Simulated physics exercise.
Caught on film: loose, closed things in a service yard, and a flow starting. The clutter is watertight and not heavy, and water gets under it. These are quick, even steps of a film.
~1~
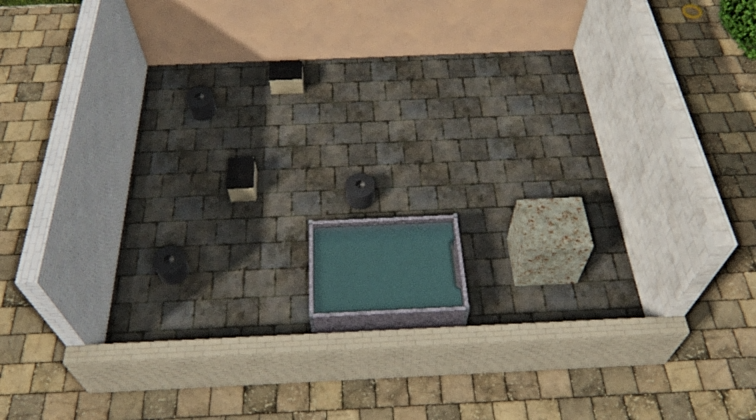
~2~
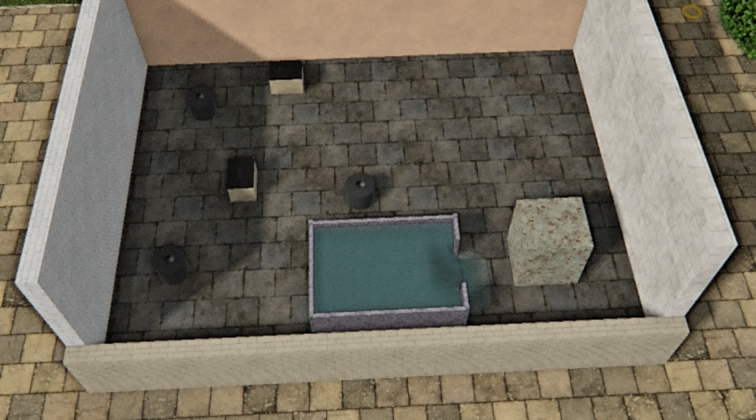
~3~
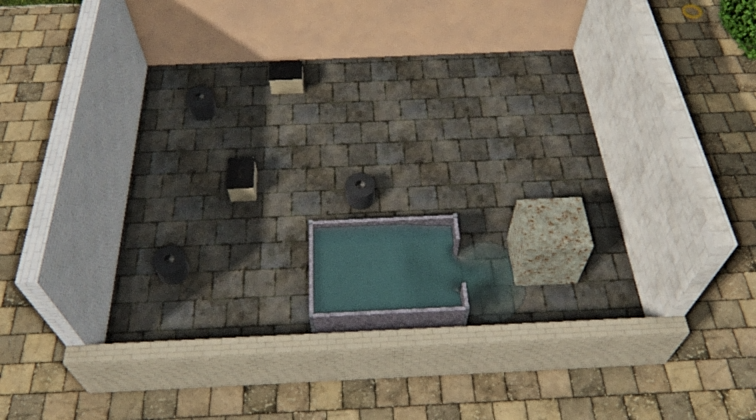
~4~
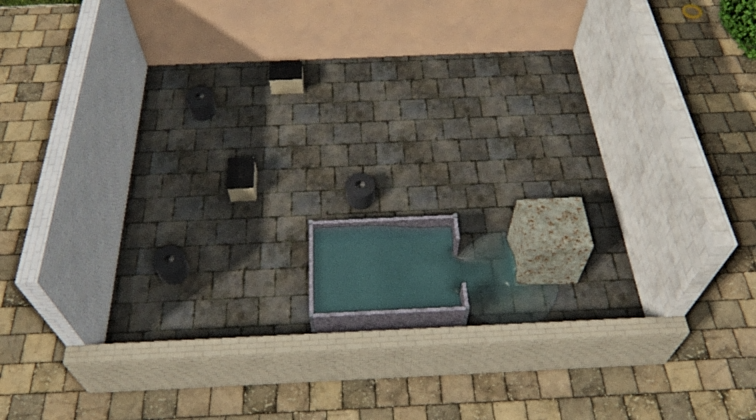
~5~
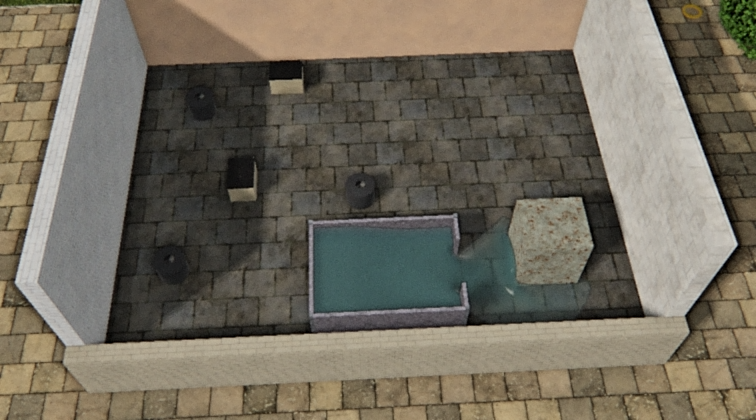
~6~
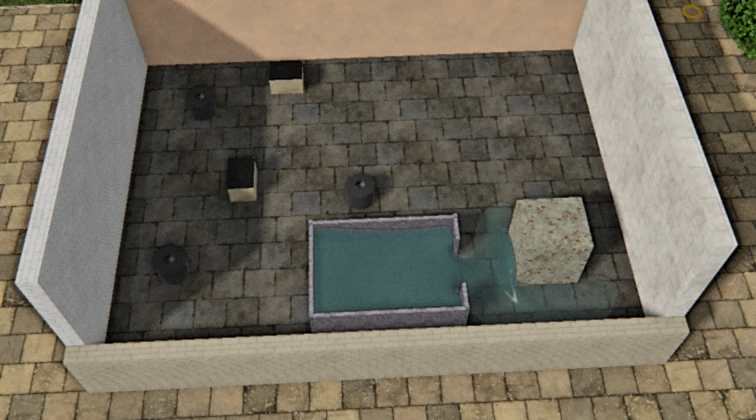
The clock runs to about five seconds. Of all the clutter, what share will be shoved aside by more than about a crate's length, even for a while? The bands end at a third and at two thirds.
It is less than a third.
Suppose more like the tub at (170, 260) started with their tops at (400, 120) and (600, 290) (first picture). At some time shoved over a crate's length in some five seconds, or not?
In turn: Short of that, yes.
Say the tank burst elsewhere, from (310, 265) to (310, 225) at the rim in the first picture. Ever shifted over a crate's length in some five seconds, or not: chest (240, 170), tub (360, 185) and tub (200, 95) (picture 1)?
One after the other: Moved that far, not that far, never so far.
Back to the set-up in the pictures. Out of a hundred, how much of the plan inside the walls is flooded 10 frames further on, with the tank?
Roughly 40 per cent.
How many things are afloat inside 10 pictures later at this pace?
The number is 0.
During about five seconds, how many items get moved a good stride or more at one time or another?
0 of them.
A moment on, 0 of 5 are well off their spots; 0 afloat.
Next, 0 of 5 are well off their spots; 0 afloat.
Later, 0 of 5 are well off their spots; 0 afloat.
In the end, 0 of 5 are well off their spots, and 0 have been at some point; 0 afloat.
